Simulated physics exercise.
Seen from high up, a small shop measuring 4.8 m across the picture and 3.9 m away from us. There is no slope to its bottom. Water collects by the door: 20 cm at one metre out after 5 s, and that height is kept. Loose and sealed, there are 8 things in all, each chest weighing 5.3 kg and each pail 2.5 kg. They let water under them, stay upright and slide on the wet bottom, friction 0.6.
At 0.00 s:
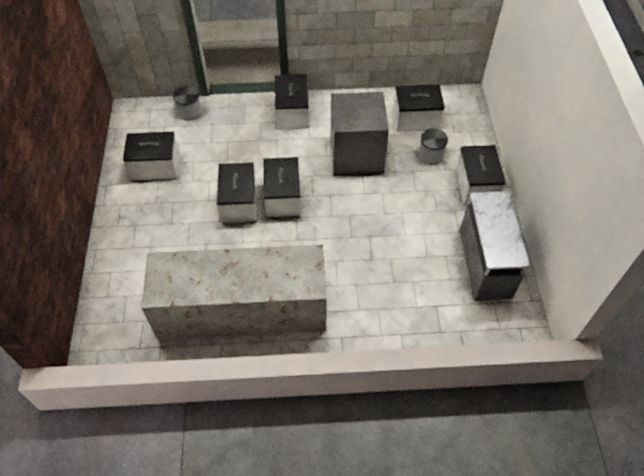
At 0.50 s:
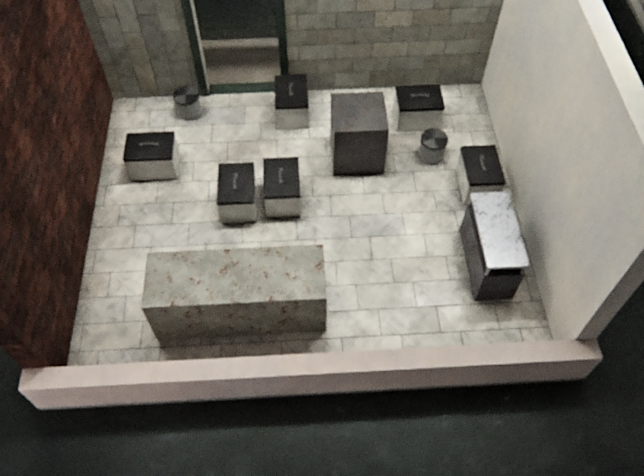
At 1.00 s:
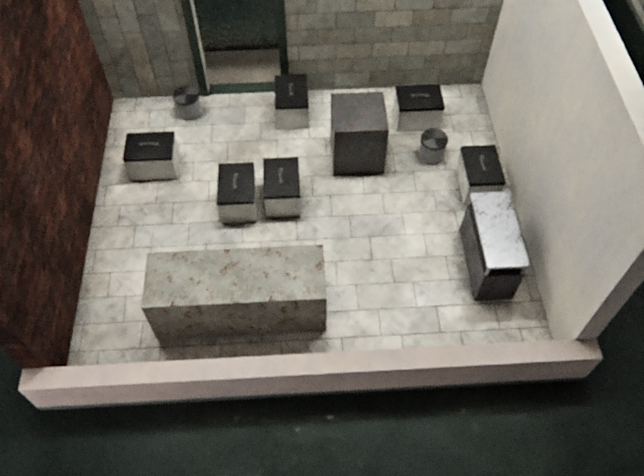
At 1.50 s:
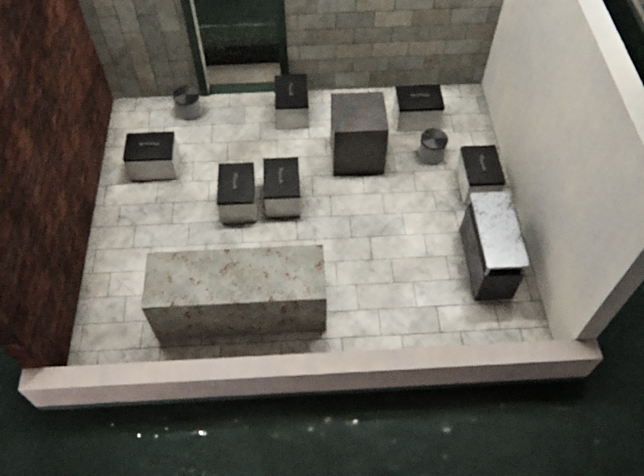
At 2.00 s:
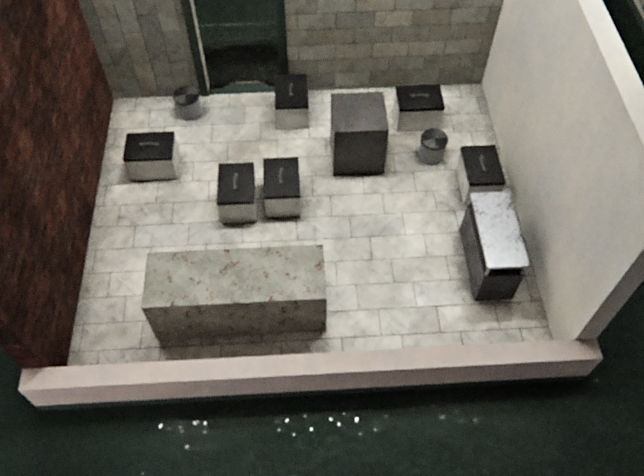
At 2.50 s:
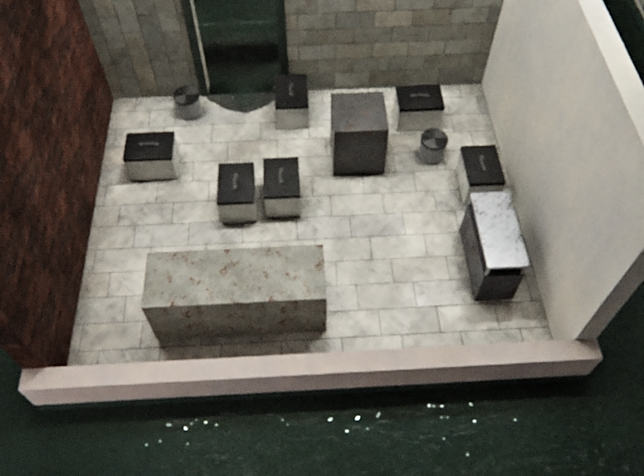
To begin with, a small tiled room seen from above holds scattered dark-topped boxes, a stone block and little round stools on a dry floor. The ground outside darkens, then white specks appear along the front. Last, a small dark patch of water edges in at the doorway, while the objects stay still.
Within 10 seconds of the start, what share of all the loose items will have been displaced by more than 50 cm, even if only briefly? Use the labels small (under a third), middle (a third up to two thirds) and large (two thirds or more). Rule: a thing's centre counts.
Middle.
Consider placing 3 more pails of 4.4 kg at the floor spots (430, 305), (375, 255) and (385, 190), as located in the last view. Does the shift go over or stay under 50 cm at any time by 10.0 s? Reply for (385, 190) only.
It comes out lower.
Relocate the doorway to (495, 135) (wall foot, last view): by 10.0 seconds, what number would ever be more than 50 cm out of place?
So the tally would be 5.
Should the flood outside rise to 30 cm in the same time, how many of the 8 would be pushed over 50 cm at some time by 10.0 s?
3.
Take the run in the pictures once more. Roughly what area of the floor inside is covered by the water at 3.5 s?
Roughly 1.5 m2.
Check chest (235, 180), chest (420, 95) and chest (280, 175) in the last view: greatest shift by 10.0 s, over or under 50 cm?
In that order: Above the mark, below the mark, above the mark.
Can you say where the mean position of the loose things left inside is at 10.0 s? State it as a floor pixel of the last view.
Near (323, 186).
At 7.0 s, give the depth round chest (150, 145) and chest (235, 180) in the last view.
About 3 and 10 cm.
After 3.5 s 0 of 8 are over 50 cm from their spots; 0 afloat.
After 4.5 s 0 of 8 are over 50 cm from their spots; 0 afloat.
After 7.0 s 3 of 8 are over 50 cm from their spots; 3 afloat.
After 10.0 s 3 of 8 are over 50 cm from their spots, and 3 have been at some point; 3 afloat.
